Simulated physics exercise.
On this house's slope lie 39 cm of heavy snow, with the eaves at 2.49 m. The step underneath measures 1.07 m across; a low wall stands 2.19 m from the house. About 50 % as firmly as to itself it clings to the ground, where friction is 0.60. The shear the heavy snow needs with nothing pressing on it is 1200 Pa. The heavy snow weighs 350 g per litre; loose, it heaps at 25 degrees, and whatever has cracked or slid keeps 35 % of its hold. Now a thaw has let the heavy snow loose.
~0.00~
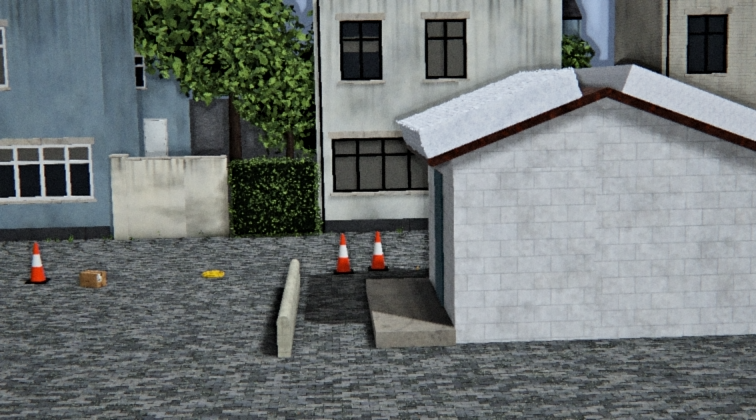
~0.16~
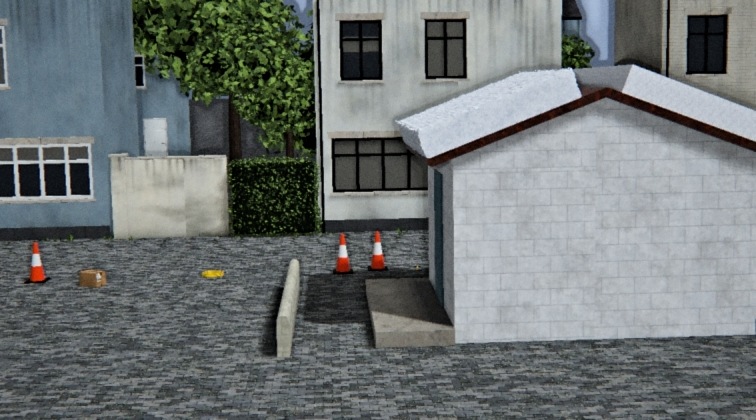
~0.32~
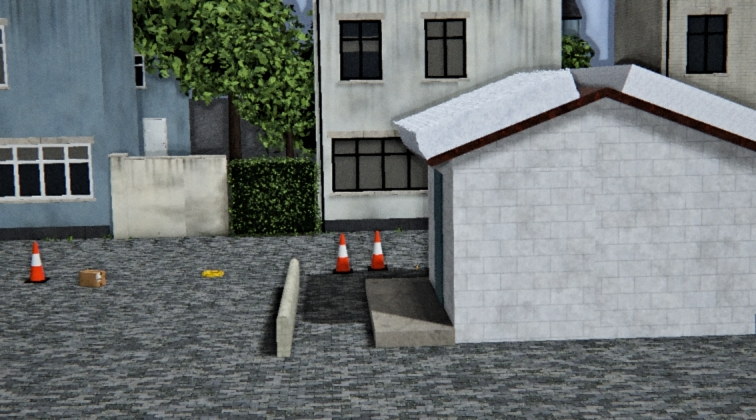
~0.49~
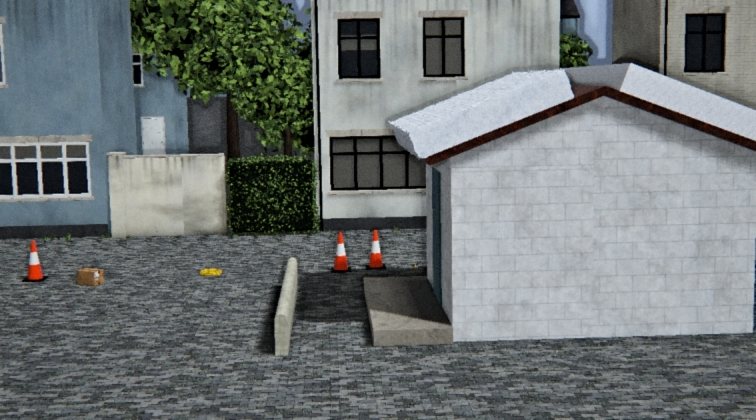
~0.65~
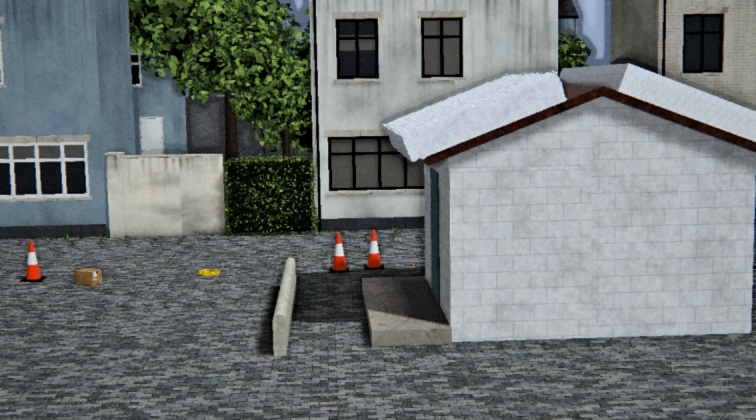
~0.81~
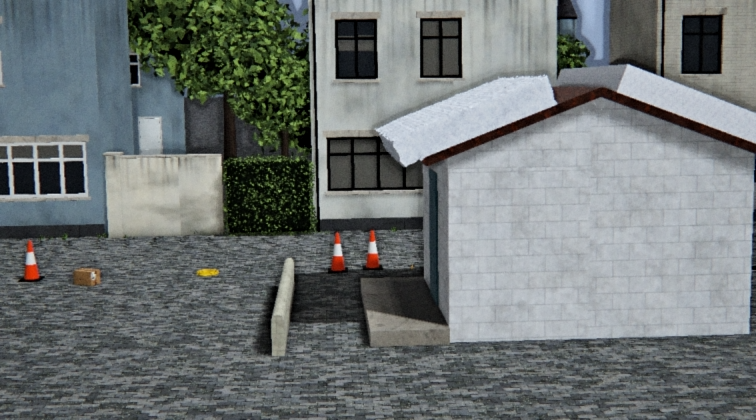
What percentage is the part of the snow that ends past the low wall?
Roughly 1 per cent.
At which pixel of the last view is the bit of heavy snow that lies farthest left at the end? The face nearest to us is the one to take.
Position: Approx. (272, 312).
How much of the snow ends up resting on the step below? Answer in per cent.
Around 5 per cent.
After 1.20 s, 83 % is still on the roof and 0 % is past the low wall.
After 1.67 s, 62 % is still on the roof and 0 % is past the low wall.
After 2.13 s, 24 % is still on the roof and 0 % is past the low wall.
After 2.60 s, none is still on the roof and 0 % is past the low wall.
After 4.00 s, at the end, none is still on the roof and 1 % is past the low wall.
